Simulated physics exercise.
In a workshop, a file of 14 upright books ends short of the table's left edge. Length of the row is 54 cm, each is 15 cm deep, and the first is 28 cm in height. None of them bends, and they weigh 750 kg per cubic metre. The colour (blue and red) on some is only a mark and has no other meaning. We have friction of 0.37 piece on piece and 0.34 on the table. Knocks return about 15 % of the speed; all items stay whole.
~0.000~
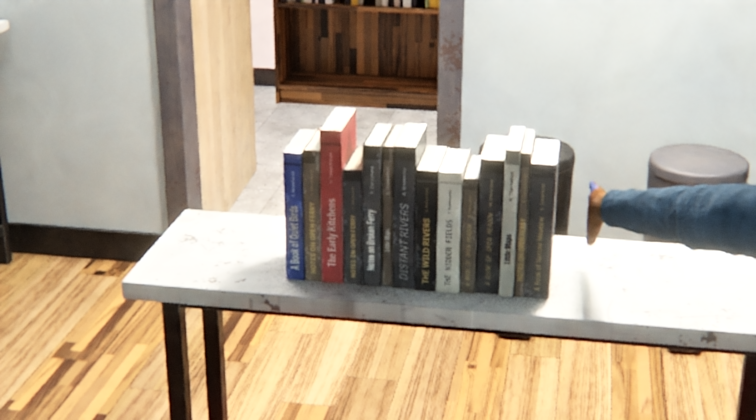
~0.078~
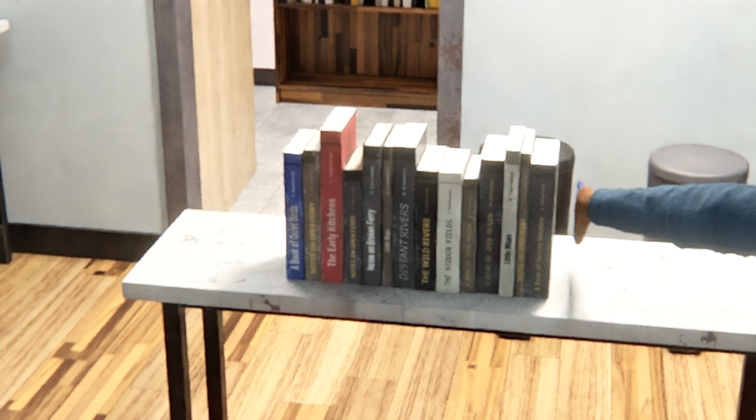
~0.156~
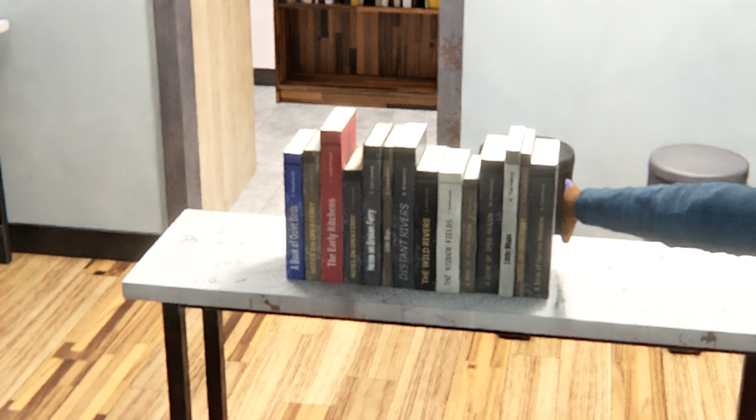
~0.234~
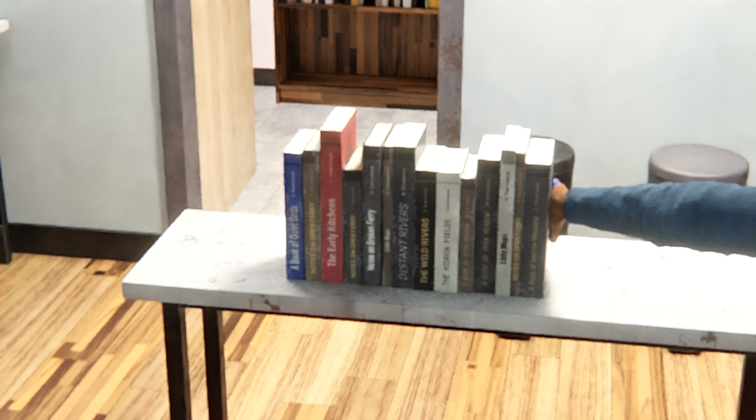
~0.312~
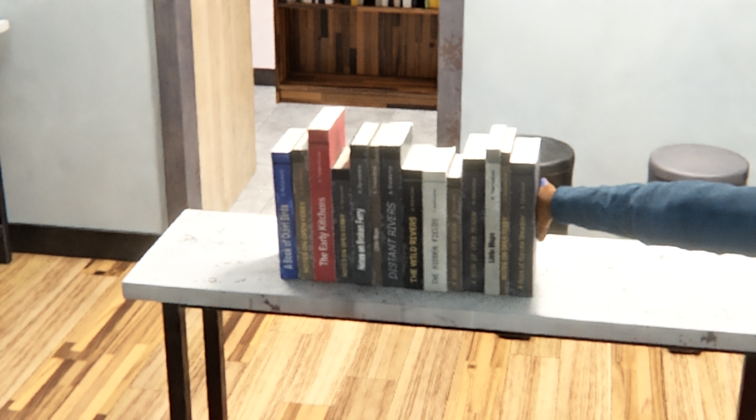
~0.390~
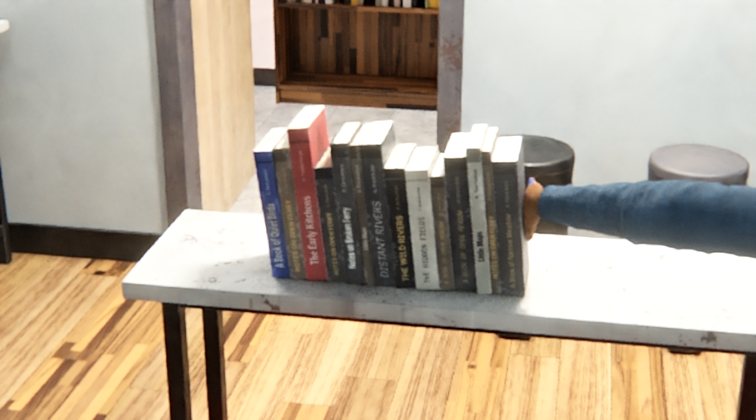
A hand reaches in from the right and pushes a row of upright books left, tilting them slightly.
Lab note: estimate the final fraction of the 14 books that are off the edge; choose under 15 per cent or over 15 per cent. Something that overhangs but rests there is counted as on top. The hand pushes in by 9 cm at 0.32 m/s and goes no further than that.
Estimate: Under 15 per cent.
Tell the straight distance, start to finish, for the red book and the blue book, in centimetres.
Result: Red at 30 cm, blue at 30 cm.
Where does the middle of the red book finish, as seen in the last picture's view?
Look near (217, 214) in the final frame.
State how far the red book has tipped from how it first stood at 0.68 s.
Roughly 40°.
After 0.46 s, none of the 14 books off the edge, 14 disturbed; blue book leaning 11°; red book leaning 11°.
After 0.68 s, none of the 14 books off the edge, 14 disturbed; blue book leaning 43°; red book leaning 38°.
At rest (1.3 s), none of the 14 books off the edge, 14 disturbed; blue book on its side; red book leaning 72°. That is 0 per cent. As the last picture would show them, middles, blue book near (166, 246), red book near (217, 214).
